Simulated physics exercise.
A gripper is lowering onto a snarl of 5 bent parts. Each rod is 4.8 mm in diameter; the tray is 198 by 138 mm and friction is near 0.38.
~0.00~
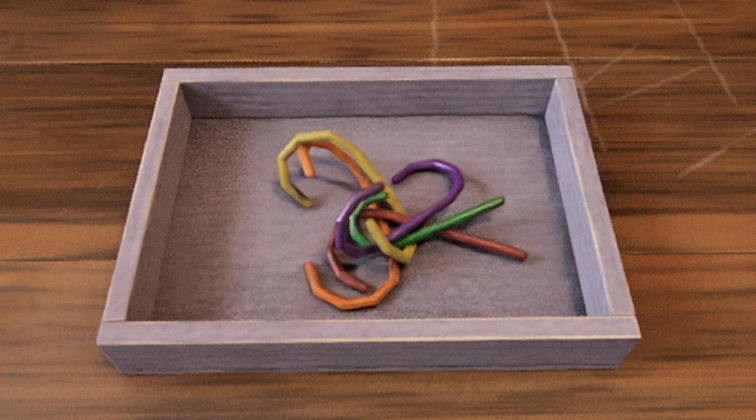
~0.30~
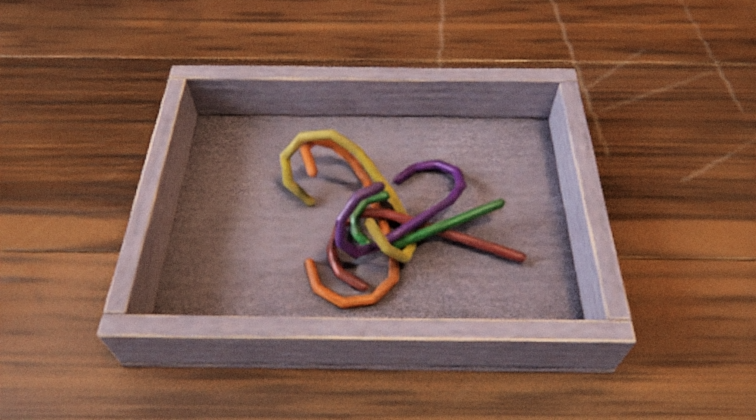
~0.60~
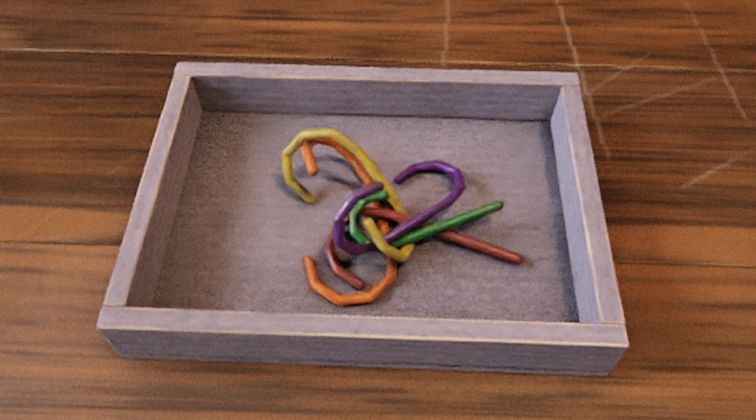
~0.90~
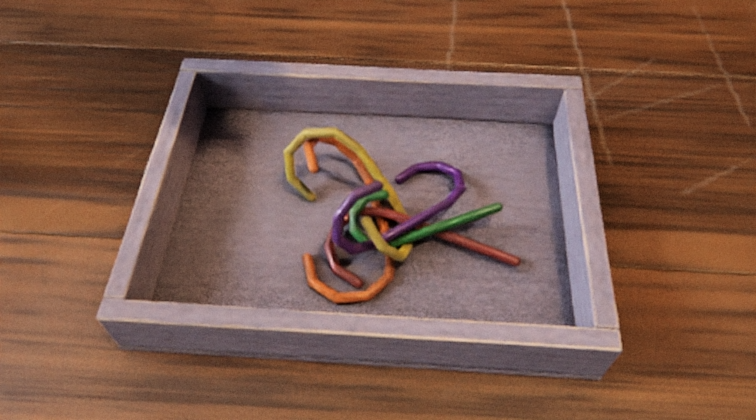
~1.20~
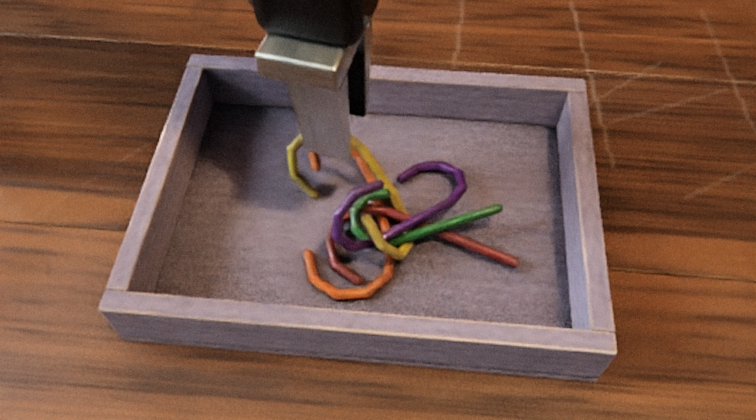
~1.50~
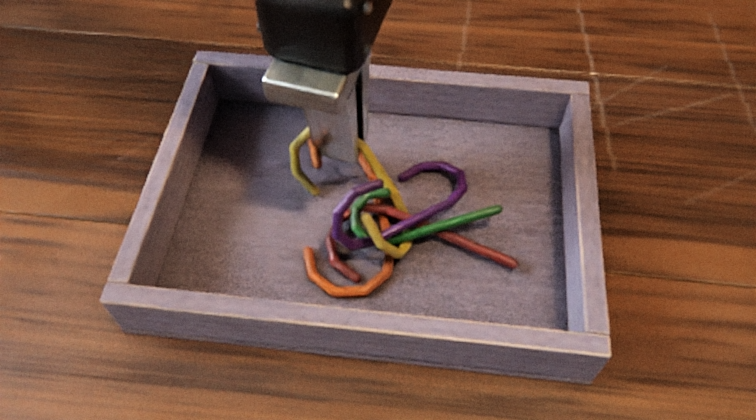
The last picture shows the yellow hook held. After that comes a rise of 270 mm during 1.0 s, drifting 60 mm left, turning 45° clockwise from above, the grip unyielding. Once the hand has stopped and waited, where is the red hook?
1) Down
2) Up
Answer: 1.
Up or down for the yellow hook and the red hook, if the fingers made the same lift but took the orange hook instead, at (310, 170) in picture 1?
With that lift, the yellow hook drops and the red hook moves upward.
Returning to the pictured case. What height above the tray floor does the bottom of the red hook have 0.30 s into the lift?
I'd say close to 20 mm.
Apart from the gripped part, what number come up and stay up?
That makes 1 in total.
By 1.80 s, lowest point more than 20 mm over the tray floor, yellow hook 58 mm, green hook 25 mm, purple hook 20 mm.
By 2.05 s, lowest point more than 20 mm over the tray floor, yellow hook 158 mm, purple hook 90 mm.
By 2.50 s, lowest point more than 20 mm over the tray floor, yellow hook 272 mm, purple hook 198 mm.
Finally, hanging yellow hook 272 mm, purple hook 196 mm; the other 3 are down.
